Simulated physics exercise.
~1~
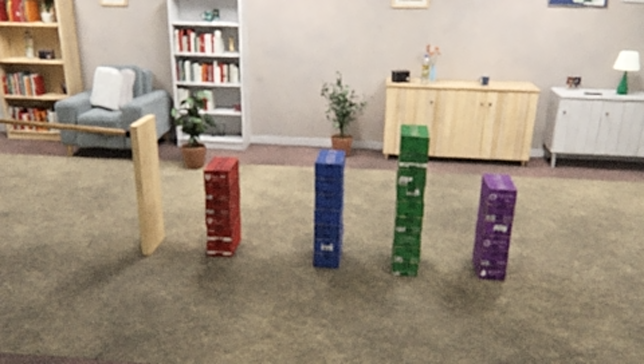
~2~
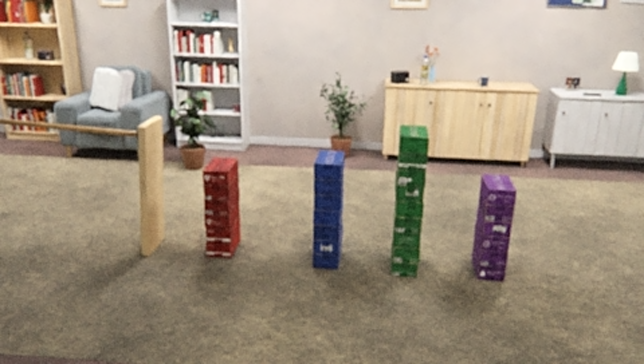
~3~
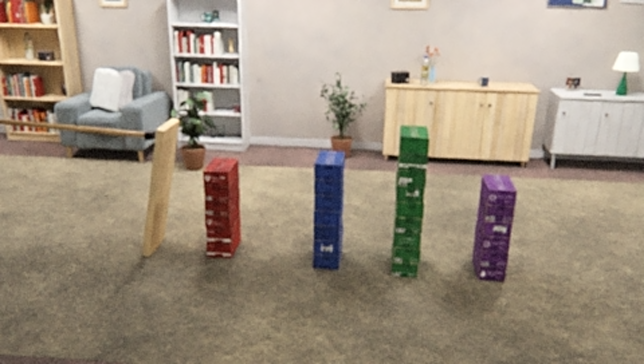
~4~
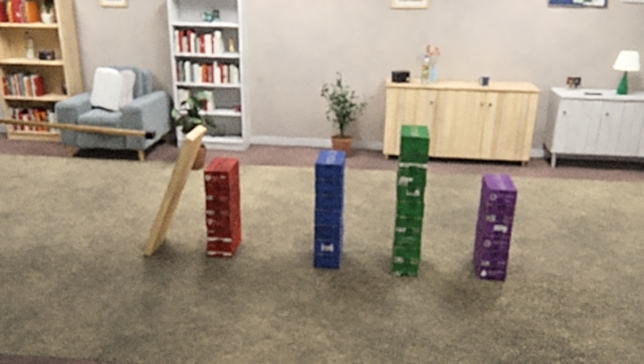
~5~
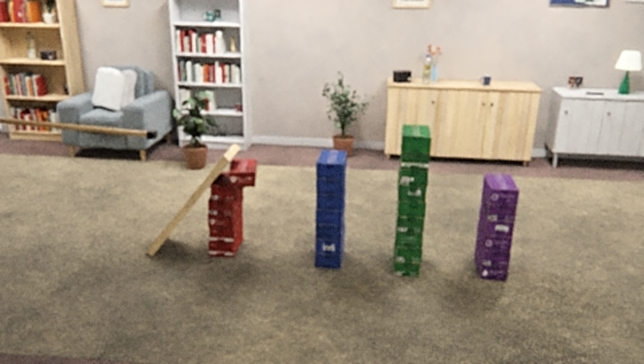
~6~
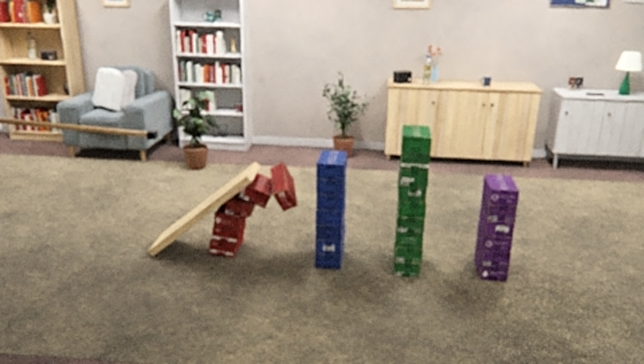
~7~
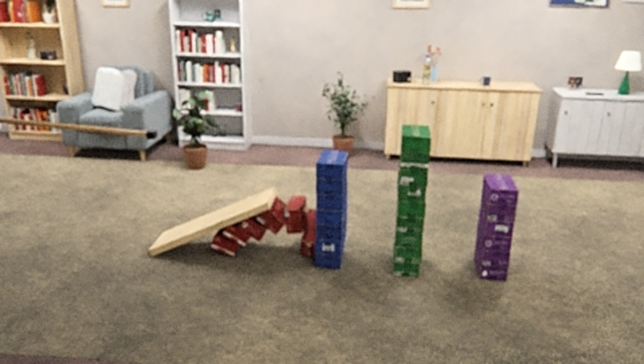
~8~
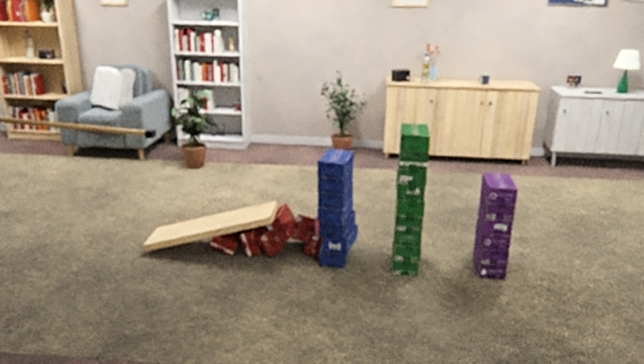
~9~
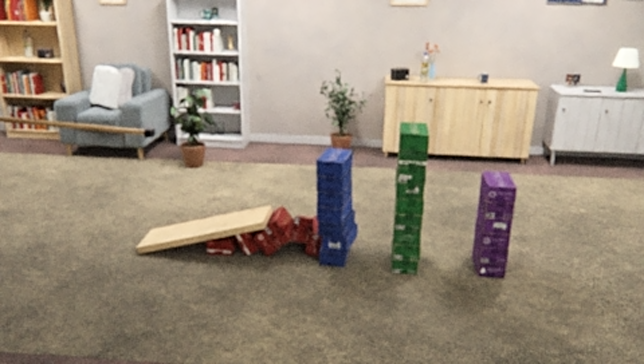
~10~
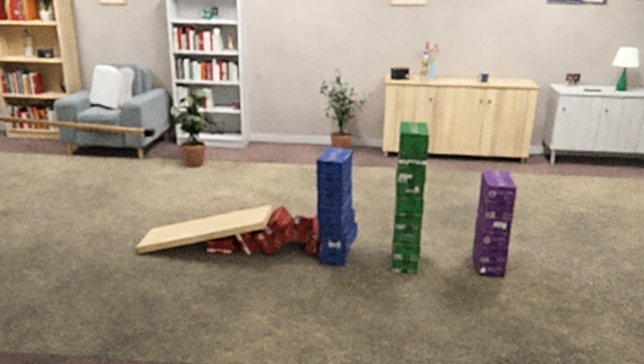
The clip shows a pole pushing a wooden board over onto a red stack of boxes, which buckles and collapses rightward against the blue stack. The blue stack shifts slightly but stays standing, as do the green and purple ones, while the board rests slanted on the fallen red boxes.
